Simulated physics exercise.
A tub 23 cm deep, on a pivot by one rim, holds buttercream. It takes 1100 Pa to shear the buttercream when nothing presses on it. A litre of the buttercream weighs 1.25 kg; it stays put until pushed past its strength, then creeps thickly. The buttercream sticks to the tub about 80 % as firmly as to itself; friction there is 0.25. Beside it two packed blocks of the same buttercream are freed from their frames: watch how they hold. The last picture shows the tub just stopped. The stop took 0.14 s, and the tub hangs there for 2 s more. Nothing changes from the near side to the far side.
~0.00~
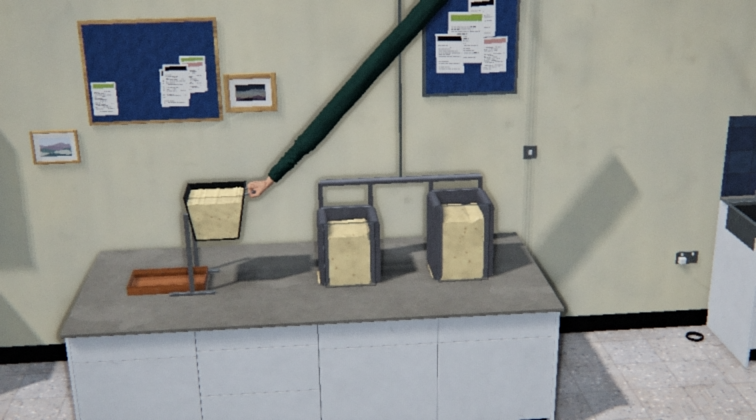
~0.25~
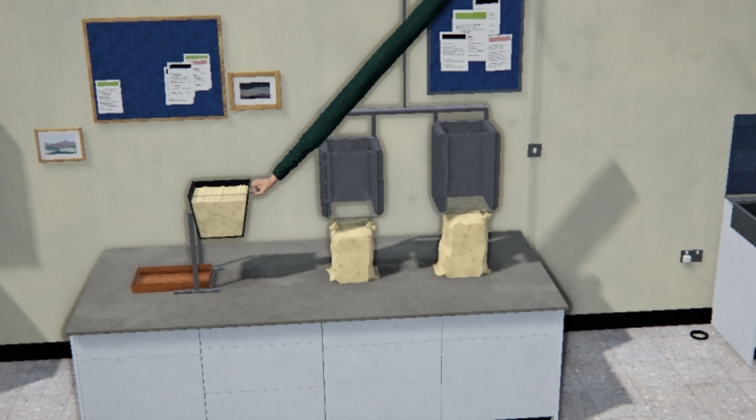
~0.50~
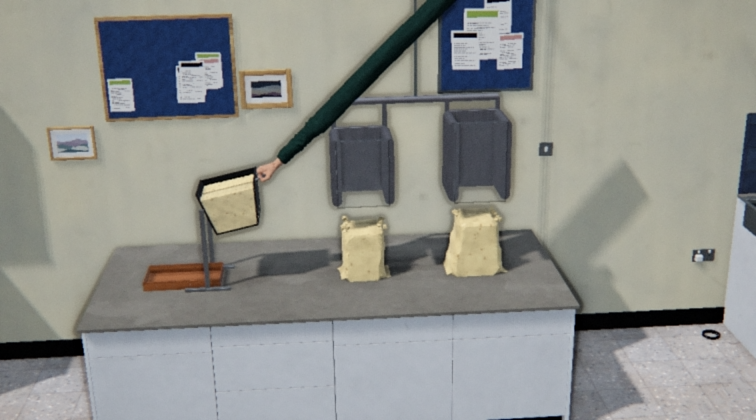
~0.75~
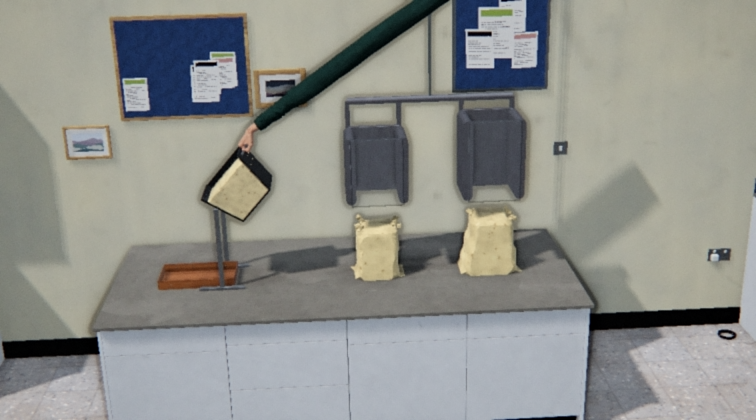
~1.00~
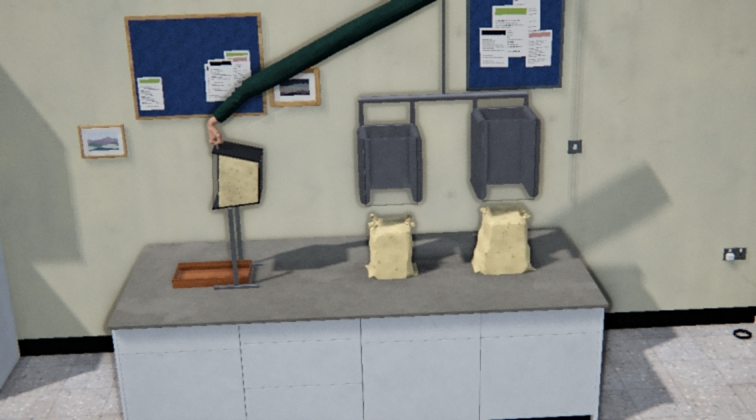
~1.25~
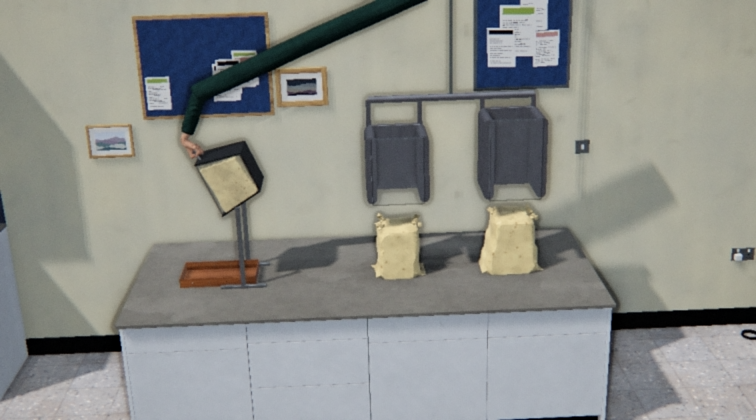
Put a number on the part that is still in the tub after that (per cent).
Expect roughly 0 %.
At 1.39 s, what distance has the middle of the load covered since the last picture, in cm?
About 8 cm.
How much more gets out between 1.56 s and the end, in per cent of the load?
About 10 %.
After 1.39 s, the tub is at 113 degrees and holds 74 %.
After 1.56 s, the tub is at 113 degrees and holds 10 %.
After 1.73 s, the tub is at 113 degrees and holds 0 %.
After 1.90 s, the tub is at 113 degrees and holds 0 %.
After 3.25 s, the tub is at 113 degrees and holds 0 %.
